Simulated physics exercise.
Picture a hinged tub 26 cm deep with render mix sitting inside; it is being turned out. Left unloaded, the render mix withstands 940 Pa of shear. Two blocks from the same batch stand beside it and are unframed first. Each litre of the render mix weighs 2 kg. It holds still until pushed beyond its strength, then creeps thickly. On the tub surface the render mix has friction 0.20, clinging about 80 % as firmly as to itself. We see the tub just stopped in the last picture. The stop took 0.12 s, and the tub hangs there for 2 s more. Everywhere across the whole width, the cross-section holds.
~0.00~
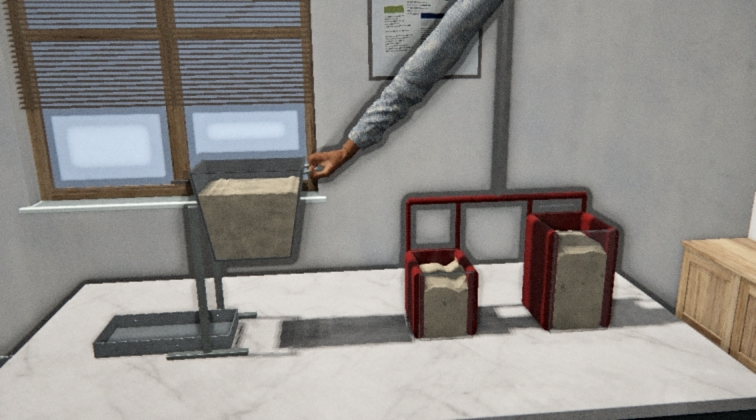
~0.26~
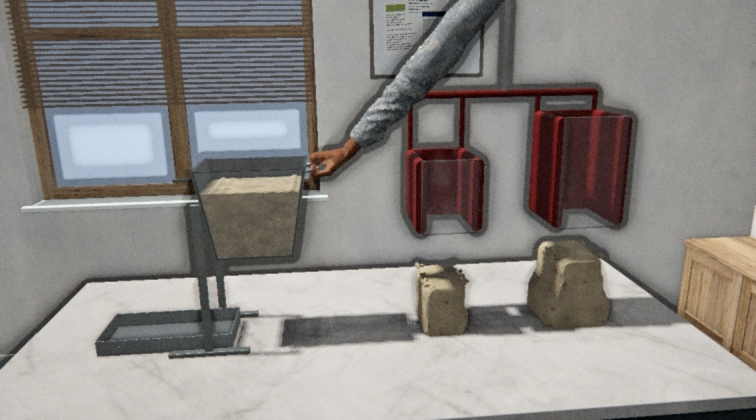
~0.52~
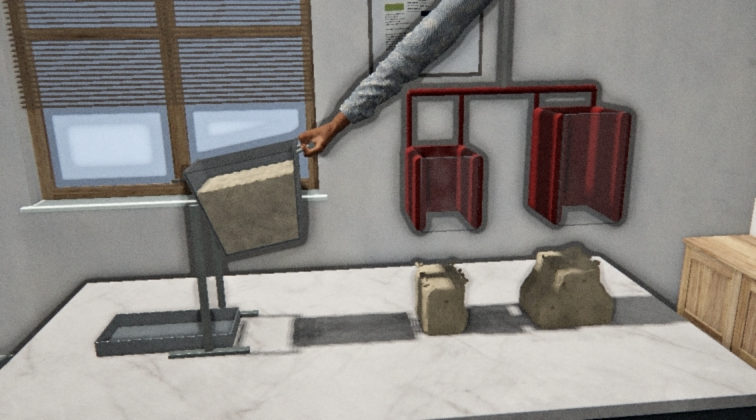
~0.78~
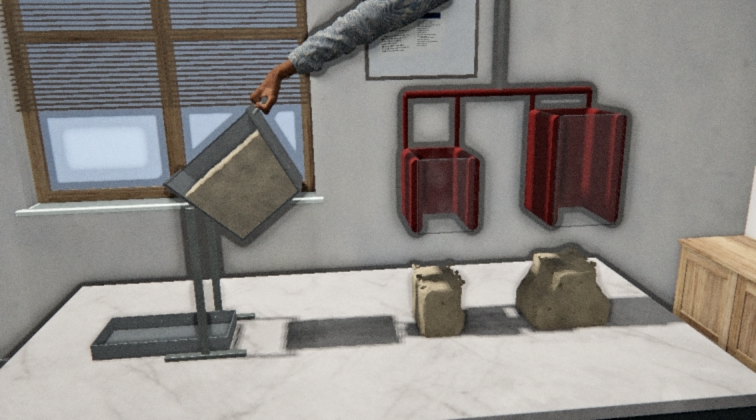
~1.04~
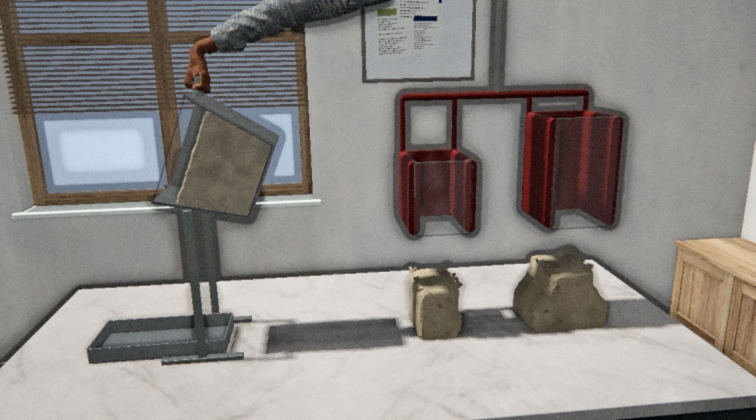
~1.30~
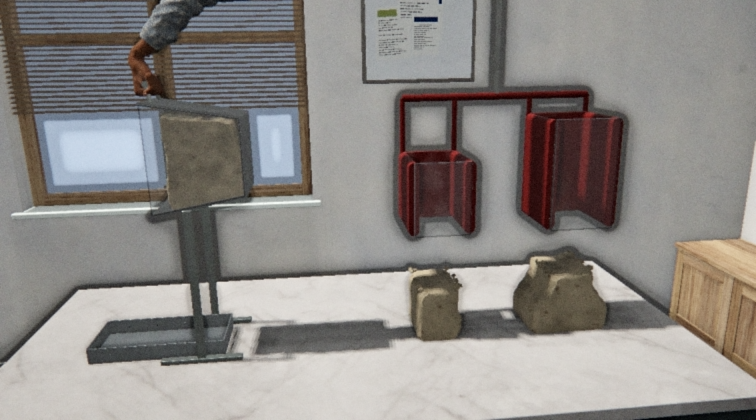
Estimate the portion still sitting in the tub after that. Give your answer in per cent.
The portion still in the tub is near 61 %.
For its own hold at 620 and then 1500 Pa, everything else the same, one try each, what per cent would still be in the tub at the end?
About 45 % first, about 100 % second.
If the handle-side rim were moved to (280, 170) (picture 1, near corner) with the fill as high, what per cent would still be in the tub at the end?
100 %.
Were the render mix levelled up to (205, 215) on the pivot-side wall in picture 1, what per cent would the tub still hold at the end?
In that case some 100 per cent.
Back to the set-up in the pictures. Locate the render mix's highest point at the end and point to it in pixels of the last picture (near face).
Around (217, 160).
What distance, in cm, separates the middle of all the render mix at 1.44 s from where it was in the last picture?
Roughly 4 cm.
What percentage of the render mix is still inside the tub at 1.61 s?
About 85 %.
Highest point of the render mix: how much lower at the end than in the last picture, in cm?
About 12 cm.
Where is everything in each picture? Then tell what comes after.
In the first frame, handle-side rim at (301, 169), tilt 0 degrees; top of the render mix at (220, 194); blocks stand 18 cm, 28 cm (left to right).
In the second frame, handle-side rim at (302, 168), tilt 0 degrees; top of the render mix at (222, 192); blocks stand 18 cm, 24 cm (left to right).
In the third frame, handle-side rim at (292, 149), tilt 11 degrees; top of the render mix at (286, 173); blocks stand 18 cm, 21 cm (left to right).
In the fourth frame, handle-side rim at (245, 112), tilt 39 degrees; top of the render mix at (254, 136); blocks stand 18 cm, 21 cm (left to right).
In the fifth frame, handle-side rim at (184, 98), tilt 68 degrees; top of the render mix at (205, 114); blocks stand 18 cm, 21 cm (left to right).
In the sixth frame, handle-side rim at (138, 106), tilt 90 degrees; top of the render mix at (164, 117); blocks stand 18 cm, 21 cm (left to right).
After 1.44 s, the tub is at 90 degrees and holds 100 %.
After 1.61 s, the tub is at 90 degrees and holds 84 %.
After 1.78 s, the tub is at 90 degrees and holds 66 %.
After 1.95 s, the tub is at 90 degrees and holds 61 %.
After 3.30 s, at the end, the tub is at 90 degrees and holds 61 %.
